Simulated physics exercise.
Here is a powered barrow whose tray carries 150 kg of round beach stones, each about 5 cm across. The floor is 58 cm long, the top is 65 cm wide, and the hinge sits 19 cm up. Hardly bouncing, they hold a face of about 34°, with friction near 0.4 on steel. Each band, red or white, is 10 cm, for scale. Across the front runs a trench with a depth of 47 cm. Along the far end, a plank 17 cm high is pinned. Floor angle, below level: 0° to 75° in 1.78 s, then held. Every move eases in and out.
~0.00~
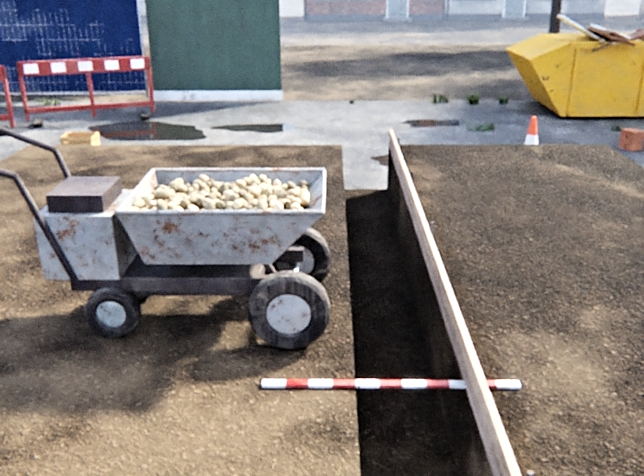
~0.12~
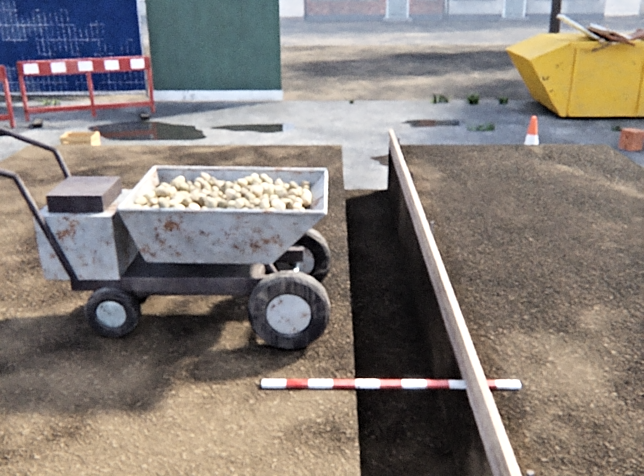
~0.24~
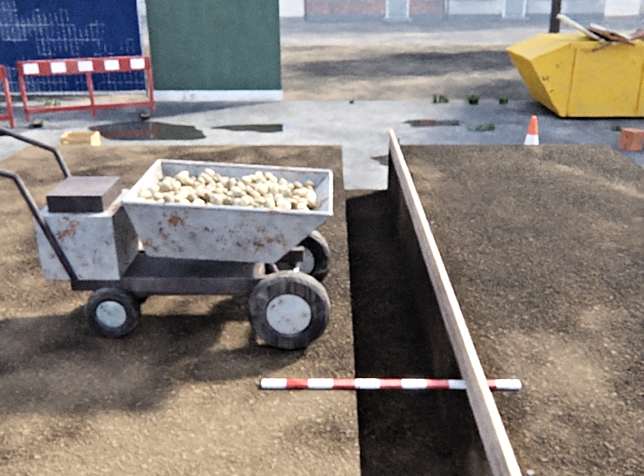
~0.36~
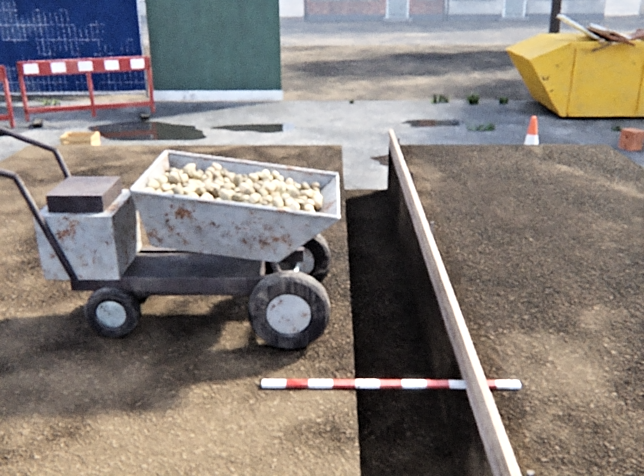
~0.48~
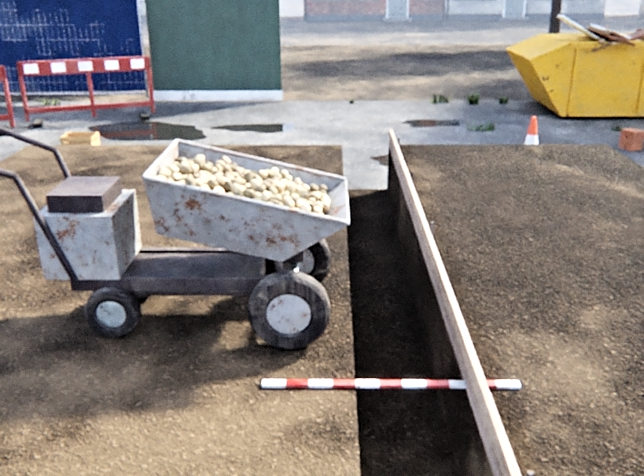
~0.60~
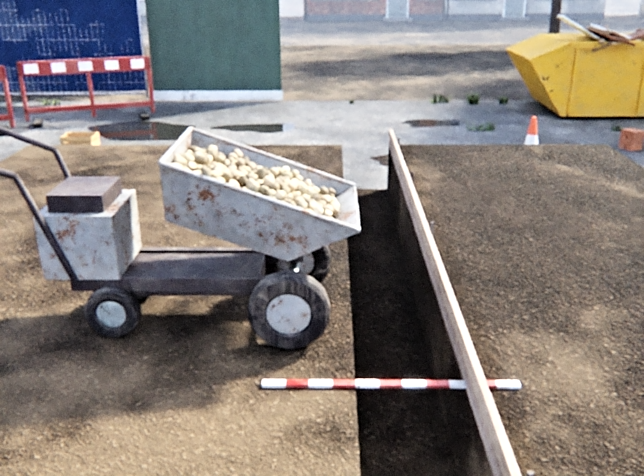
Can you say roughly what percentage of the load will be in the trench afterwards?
Roughly 91 per cent, I would say.
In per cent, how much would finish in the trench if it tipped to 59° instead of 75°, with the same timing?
With that change, near 90 per cent.
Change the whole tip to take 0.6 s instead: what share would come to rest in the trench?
I'd put it at some 70 in a hundred.
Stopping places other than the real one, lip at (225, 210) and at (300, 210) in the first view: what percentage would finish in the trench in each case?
It comes to about 85 and 100 in a hundred.
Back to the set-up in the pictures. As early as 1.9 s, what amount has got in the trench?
I'd say near 75 per cent at that time.
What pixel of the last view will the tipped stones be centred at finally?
Roughly (407, 382), I'd say.
After 1.3 s the floor is at 64°; 90 % in the tray, 10 % in the trench; the foremost stones are at (436, 295).
After 1.9 s the floor is at 75°; 15 % in the tray, 76 % in the trench, 9 % past the trench; the foremost stones are at (551, 318).
After 2.2 s the floor is at 75°; 1 % in the tray, 89 % in the trench, 9 % past the trench; the foremost stones are at (589, 301).
After 4.2 s the floor is at 75°; 0 % in the tray, 91 % in the trench, 9 % past the trench; the foremost stones are at (602, 299).
